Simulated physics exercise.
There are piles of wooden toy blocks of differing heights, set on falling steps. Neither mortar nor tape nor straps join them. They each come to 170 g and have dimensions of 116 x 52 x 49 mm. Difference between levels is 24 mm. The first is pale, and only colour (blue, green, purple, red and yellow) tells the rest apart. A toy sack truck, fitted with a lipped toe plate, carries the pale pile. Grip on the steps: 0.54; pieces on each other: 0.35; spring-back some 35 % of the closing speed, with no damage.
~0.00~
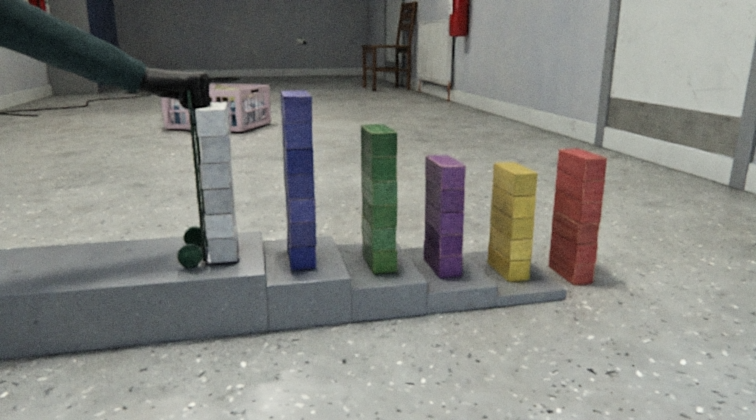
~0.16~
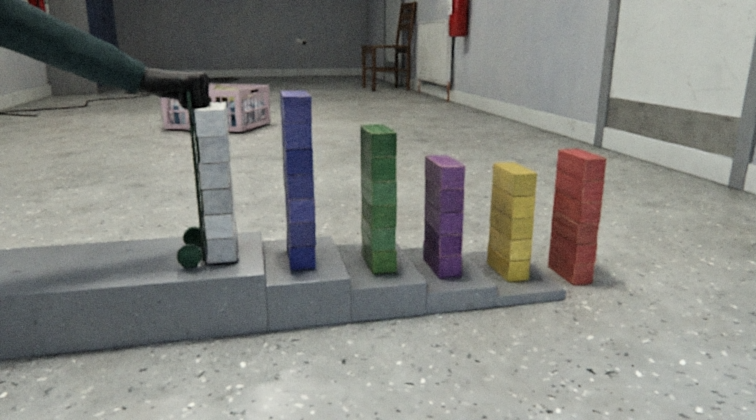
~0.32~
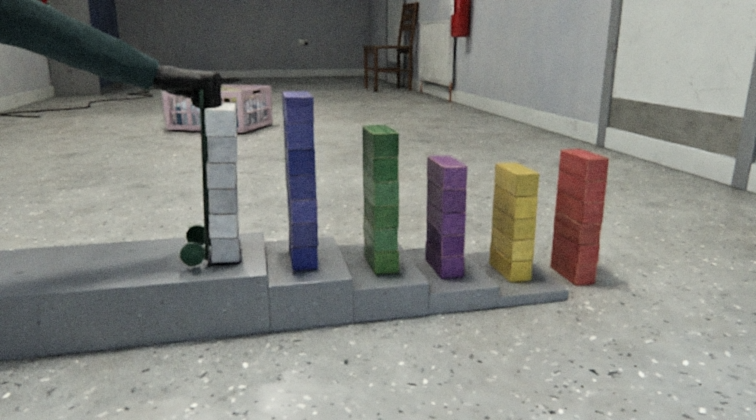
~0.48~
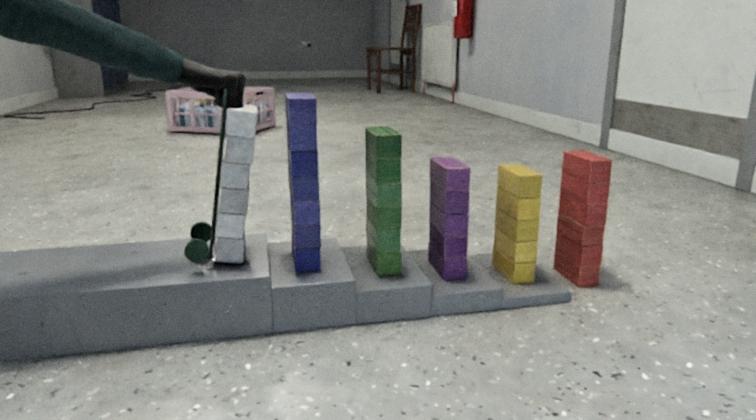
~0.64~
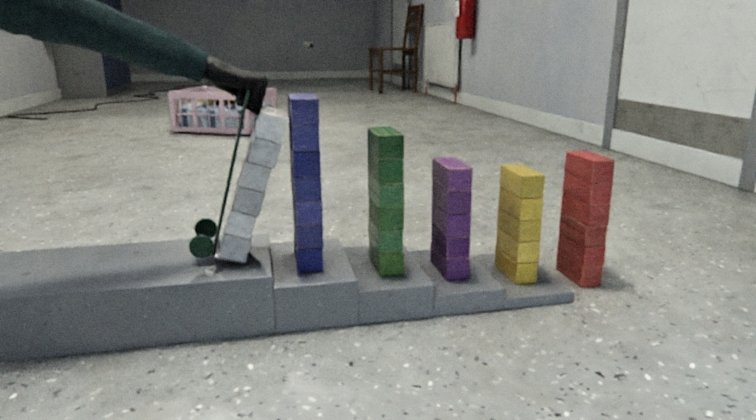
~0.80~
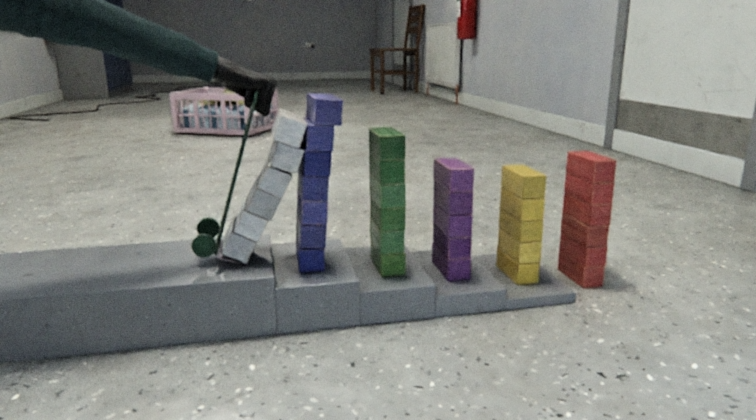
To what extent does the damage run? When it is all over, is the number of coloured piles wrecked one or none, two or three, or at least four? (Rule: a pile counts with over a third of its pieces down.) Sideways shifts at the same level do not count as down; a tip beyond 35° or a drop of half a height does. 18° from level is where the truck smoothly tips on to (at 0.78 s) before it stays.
The wreck count is at least four.
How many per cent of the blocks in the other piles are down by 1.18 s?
20 percent by then.
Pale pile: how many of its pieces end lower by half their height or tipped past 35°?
6 pieces.
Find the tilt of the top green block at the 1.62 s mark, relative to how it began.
Roughly 5°.
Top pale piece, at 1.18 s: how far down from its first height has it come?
Roughly 14 cm lower.
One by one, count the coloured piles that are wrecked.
Tally: 5.
Around 1.18 s, 6 of the pale pile down; 6 of the 29 other blocks down; top green block tipped 18°, 15 mm lower; top blue block tipped 6°, 7 cm lower.
Around 1.62 s, 6 of the pale pile down; 21 of the 29 other blocks down; top blue block tipped 46°, 23 cm lower; top purple block tipped 43°, 12 cm lower.
Finally (2.6 s), 6 of the pale pile down; 25 of the 29 other blocks down; top purple block on its side; top red block on its side. Wrecked, blue, green, purple, red and yellow. Seen by the last camera, middles, top purple block near (569, 249).
